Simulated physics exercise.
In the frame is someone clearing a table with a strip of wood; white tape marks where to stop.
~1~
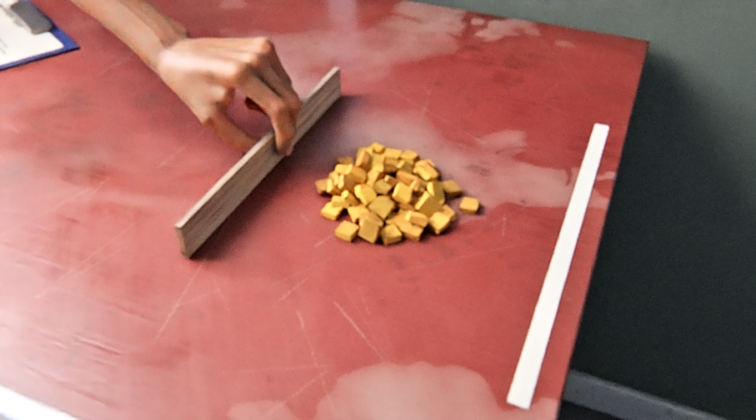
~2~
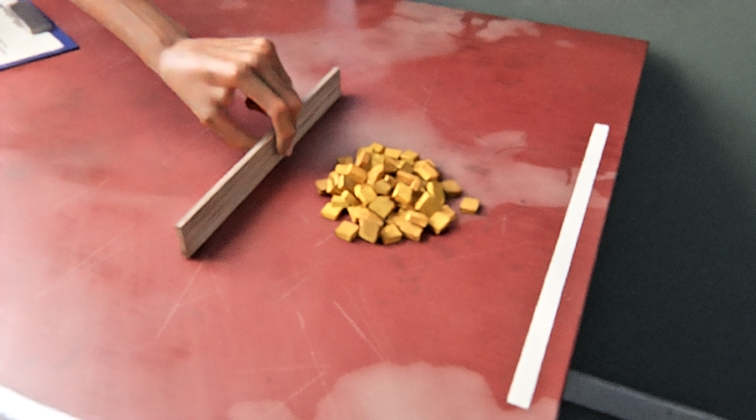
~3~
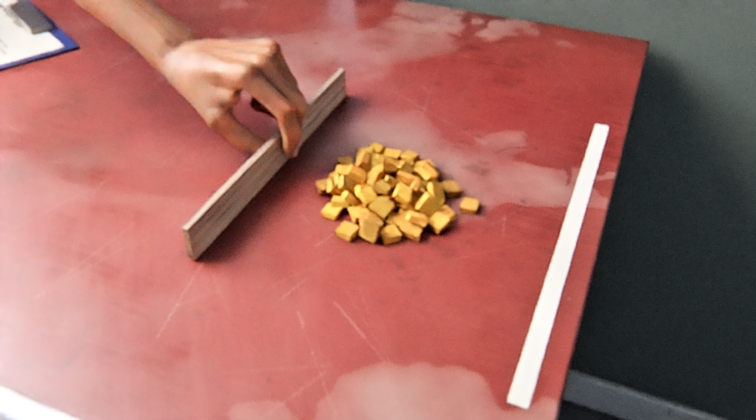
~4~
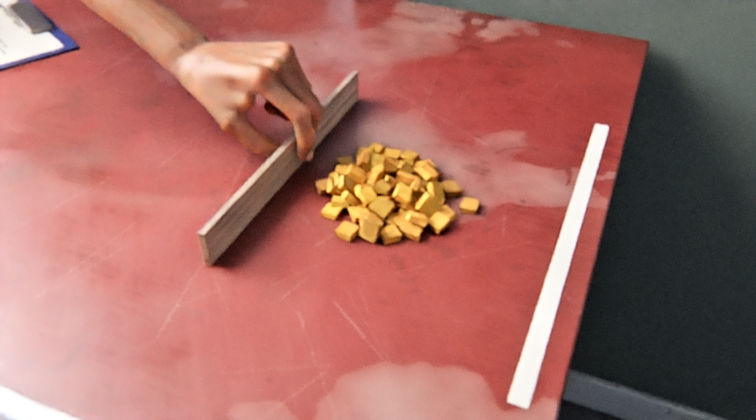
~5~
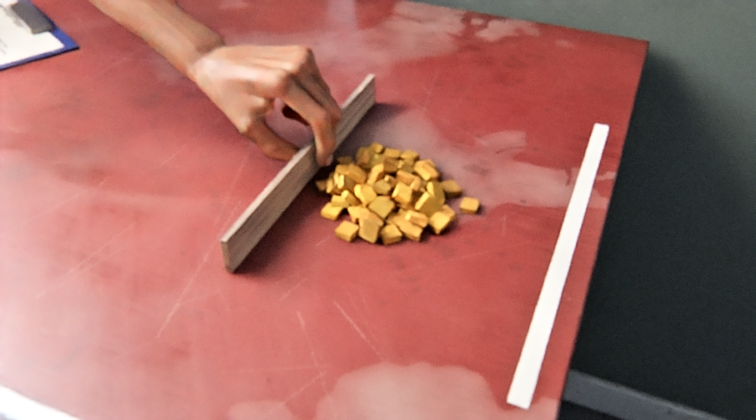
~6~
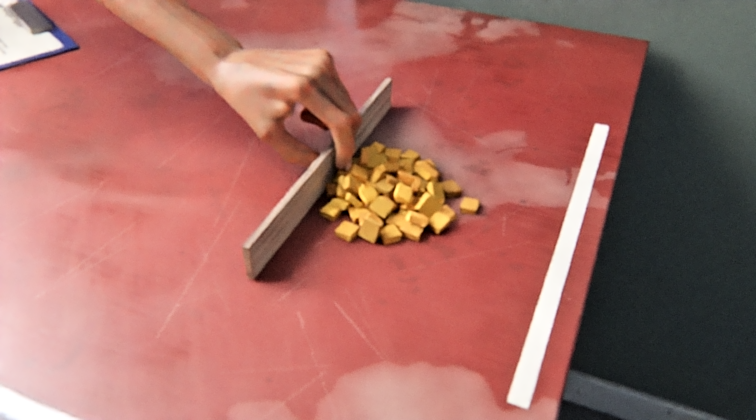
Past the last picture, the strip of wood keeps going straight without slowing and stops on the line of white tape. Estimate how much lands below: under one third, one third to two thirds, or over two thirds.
I expect above two thirds of it to fall off the end.
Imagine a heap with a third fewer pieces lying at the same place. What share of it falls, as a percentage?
Roughly 90 percent.
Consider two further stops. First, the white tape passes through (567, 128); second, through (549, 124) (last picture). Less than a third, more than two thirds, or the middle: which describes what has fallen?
For the first place it's one to two thirds, and for the second it's less than a third.
Soon, strip of wood still moving, near (455, 179); heap all on the table, its front near (553, 227).
A while on, strip of wood stopped at the white tape; heap most over the edge.
Finally, strip of wood stopped at the white tape; heap most over the edge.
